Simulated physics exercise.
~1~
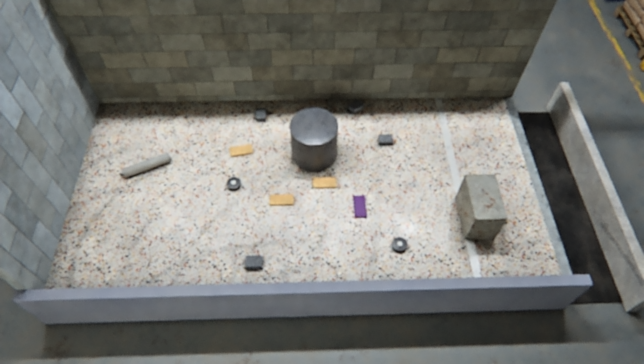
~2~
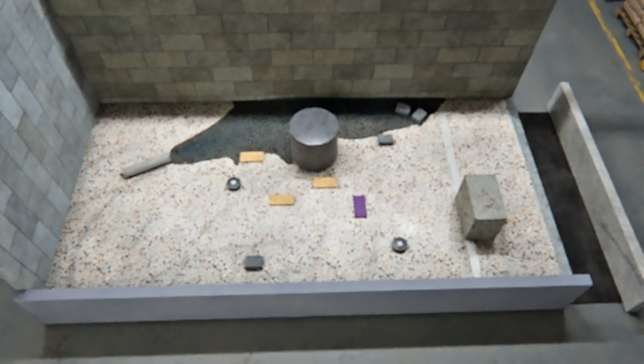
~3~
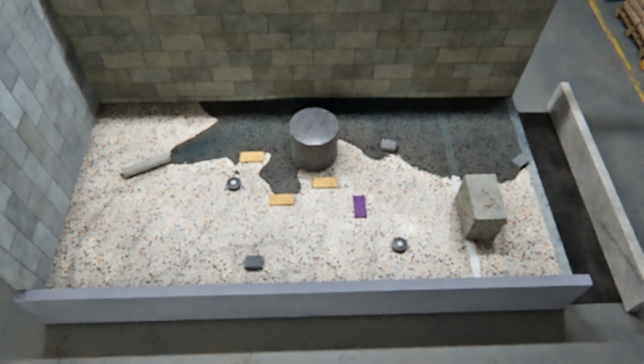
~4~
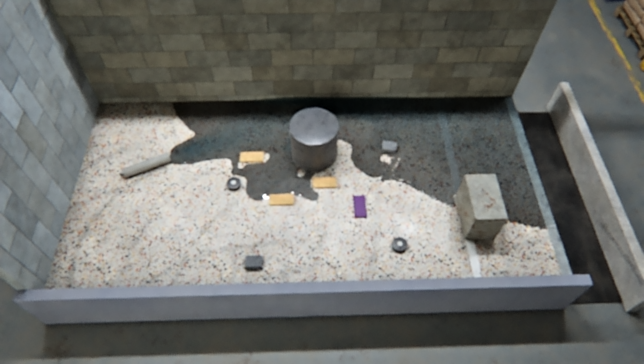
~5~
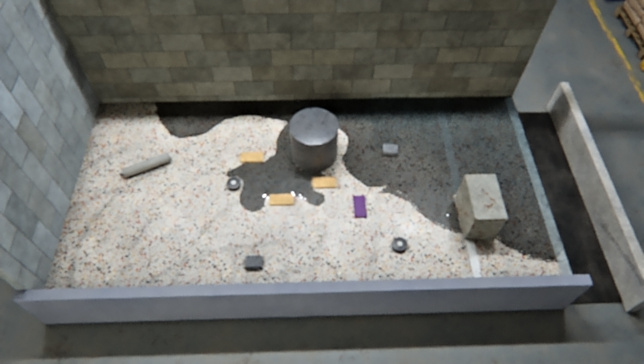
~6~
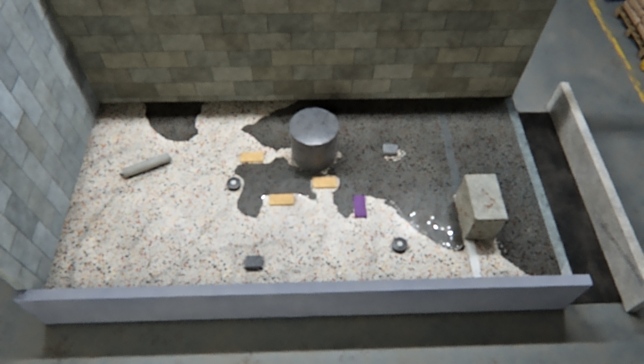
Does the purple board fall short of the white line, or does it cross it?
The purple board falls short of the white line. It stays in its place on the floor while water spreads around it.
